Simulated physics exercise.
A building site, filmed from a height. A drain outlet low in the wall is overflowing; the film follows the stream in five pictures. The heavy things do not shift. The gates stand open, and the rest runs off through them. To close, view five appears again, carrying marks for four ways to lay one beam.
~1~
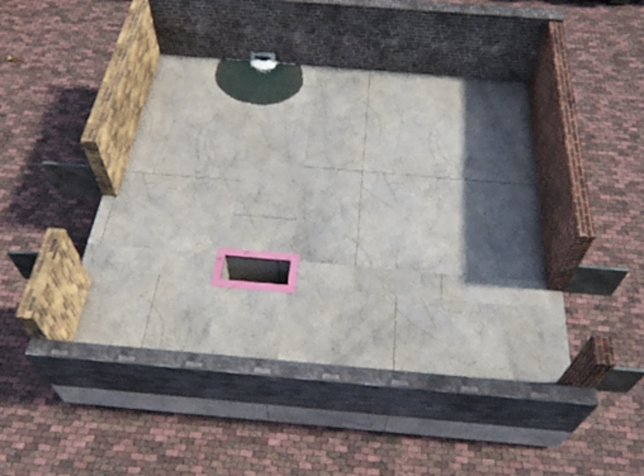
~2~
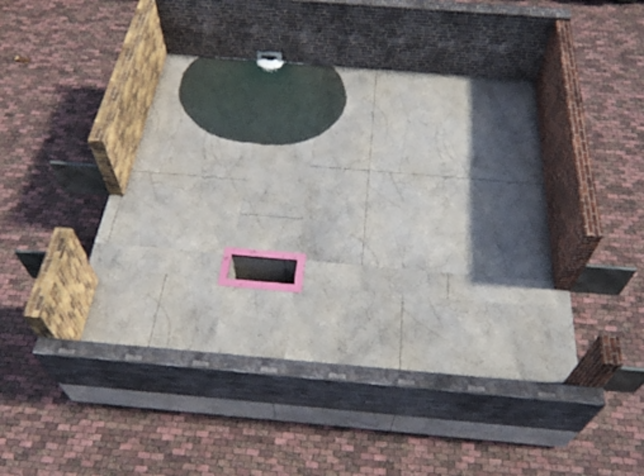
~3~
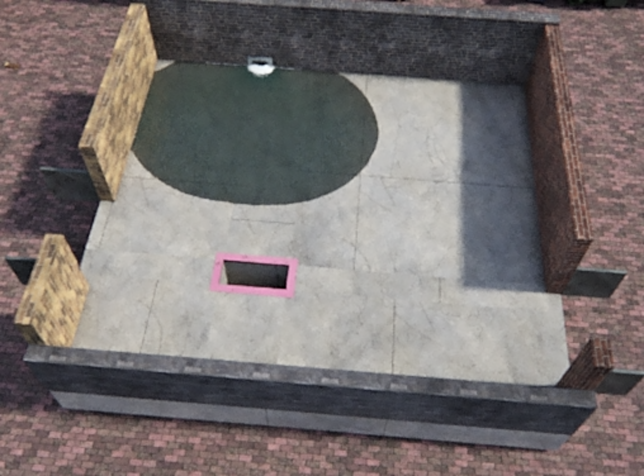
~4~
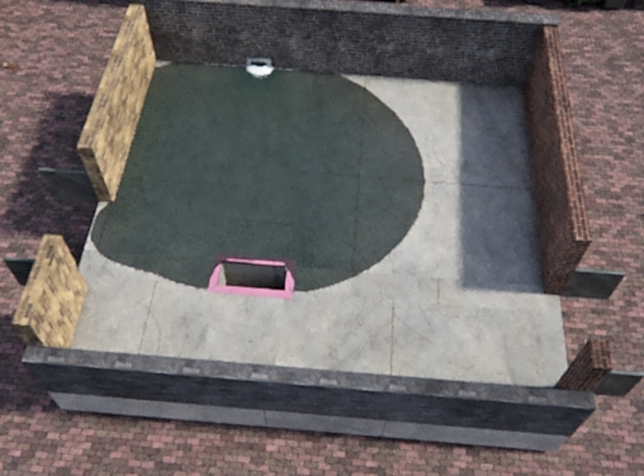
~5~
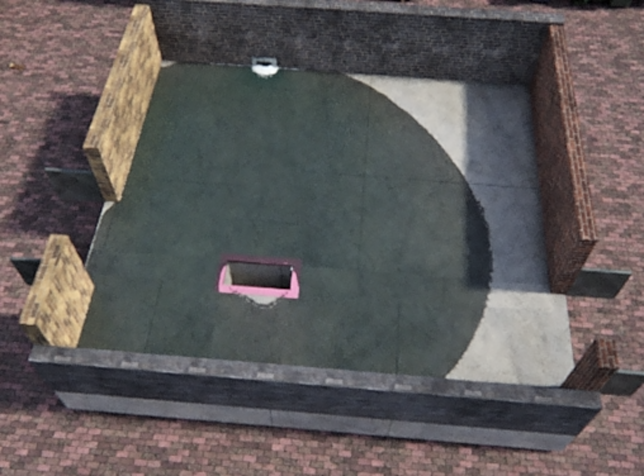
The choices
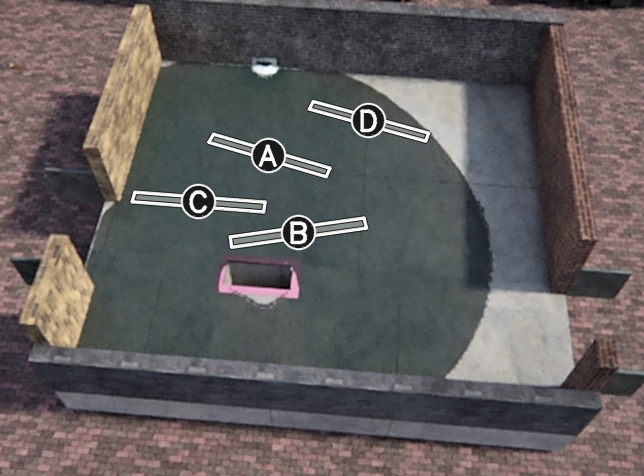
A walled, roofless enclosure with a pale concrete floor fills the view from high above, set on reddish paving, with tan walls at left, brick-red at right and dark grey at back and front. A small white outfall sits at the back wall, a pink-edged rectangular gully lies nearer the front, and gaps open in both side walls. Dark water spreads from the outfall in a widening round patch, reaches and surrounds the gully, then covers most of the floor as the camera shifts slightly.
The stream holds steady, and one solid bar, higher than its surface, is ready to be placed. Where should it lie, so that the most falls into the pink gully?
Spot D.
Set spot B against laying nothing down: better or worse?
It is worse.
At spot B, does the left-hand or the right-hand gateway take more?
The right gate.
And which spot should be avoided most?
That would be B.
On the marked copy, A from (211, 138) to (328, 172); B from (230, 242) to (365, 223); C from (133, 196) to (264, 207); D from (311, 105) to (427, 137).
If A is chosen, about 18 % of the stream goes into the pink gully, about 79 % out by the gates.
If B is chosen, about 12 % of the stream goes into the pink gully, about 85 % out by the gates.
If C is chosen, about 18 % of the stream goes into the pink gully, about 80 % out by the gates.
If D is chosen, about 31 % of the stream goes into the pink gully, about 66 % out by the gates.
